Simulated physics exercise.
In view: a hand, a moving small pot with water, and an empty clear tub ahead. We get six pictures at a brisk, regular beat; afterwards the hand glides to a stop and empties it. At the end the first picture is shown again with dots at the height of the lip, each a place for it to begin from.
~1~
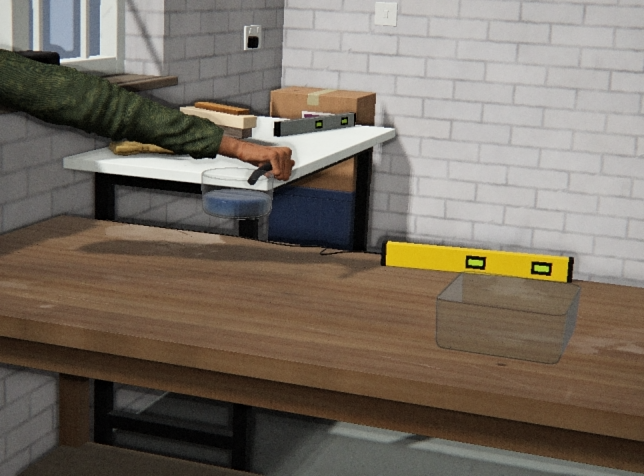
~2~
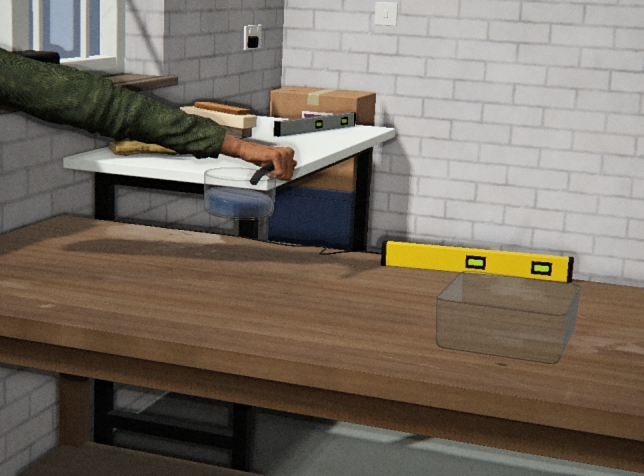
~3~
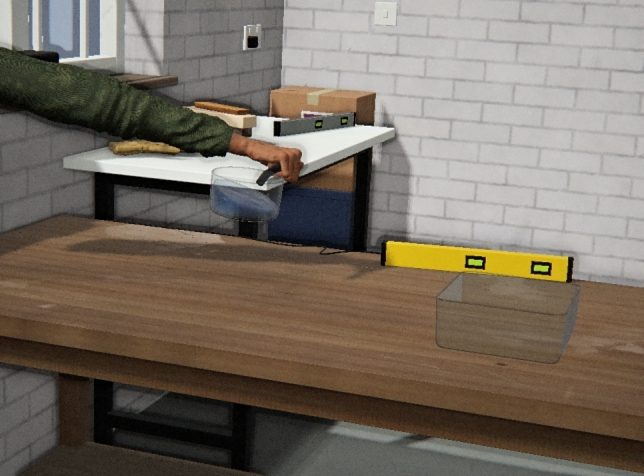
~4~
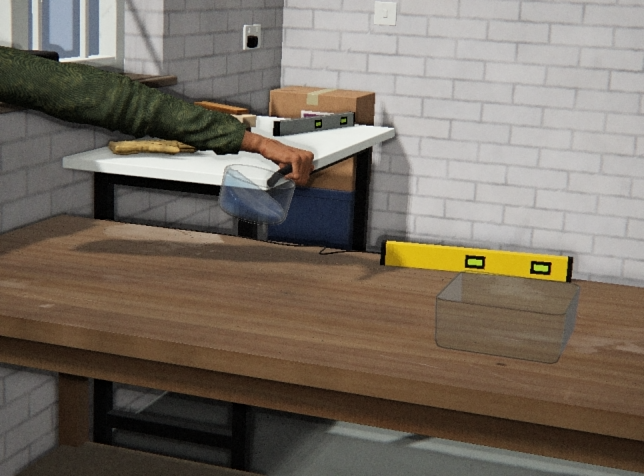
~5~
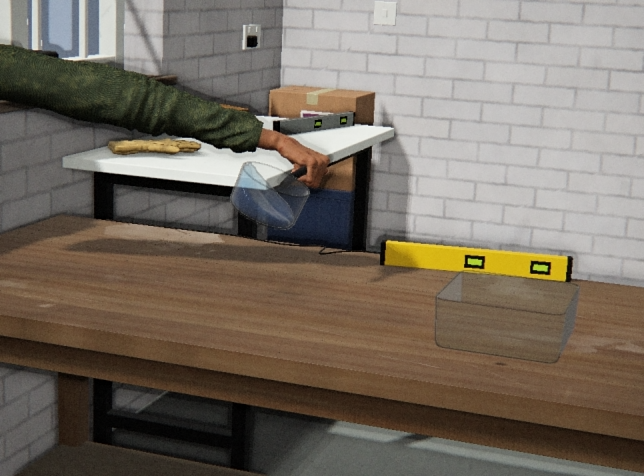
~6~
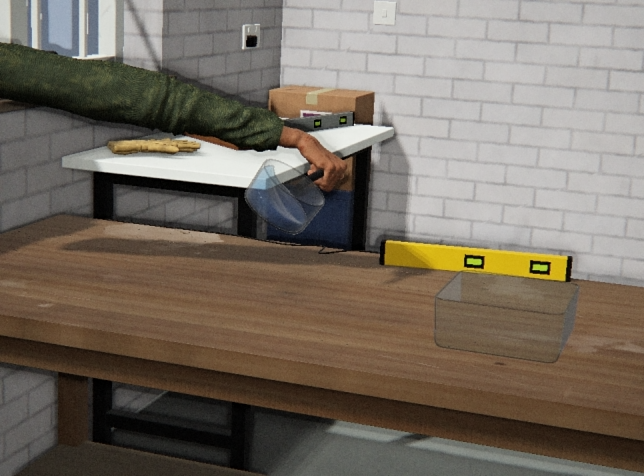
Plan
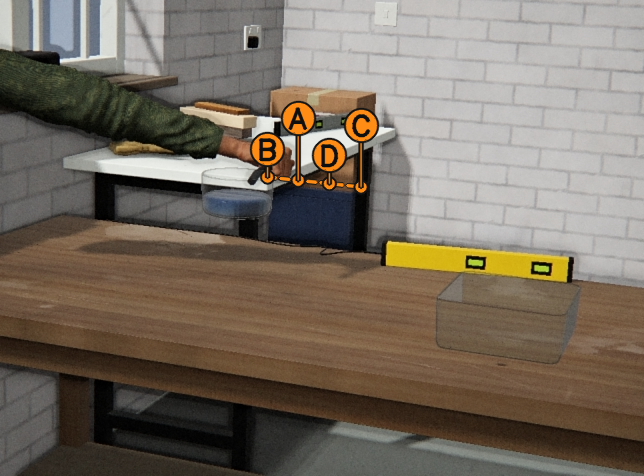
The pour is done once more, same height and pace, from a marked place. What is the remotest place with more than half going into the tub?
I would pick dot A.
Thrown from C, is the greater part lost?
No.
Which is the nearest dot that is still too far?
B it is.
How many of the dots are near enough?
Three.
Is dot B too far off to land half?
Yes, that goes wrong.
In orange, A at (298, 180); B at (267, 177); C at (361, 187); D at (329, 183).
For dot A, about 70 % lands in the tub, 21 % falls short and 9 % goes beside or beyond.
For dot B, about 35 % lands in the tub, 51 % falls short and 14 % goes beside or beyond.
For dot C, about 71 % lands in the tub, 4 % falls short and 25 % goes beside or beyond.
For dot D, about 85 % lands in the tub, 11 % falls short and 3 % goes beside or beyond.
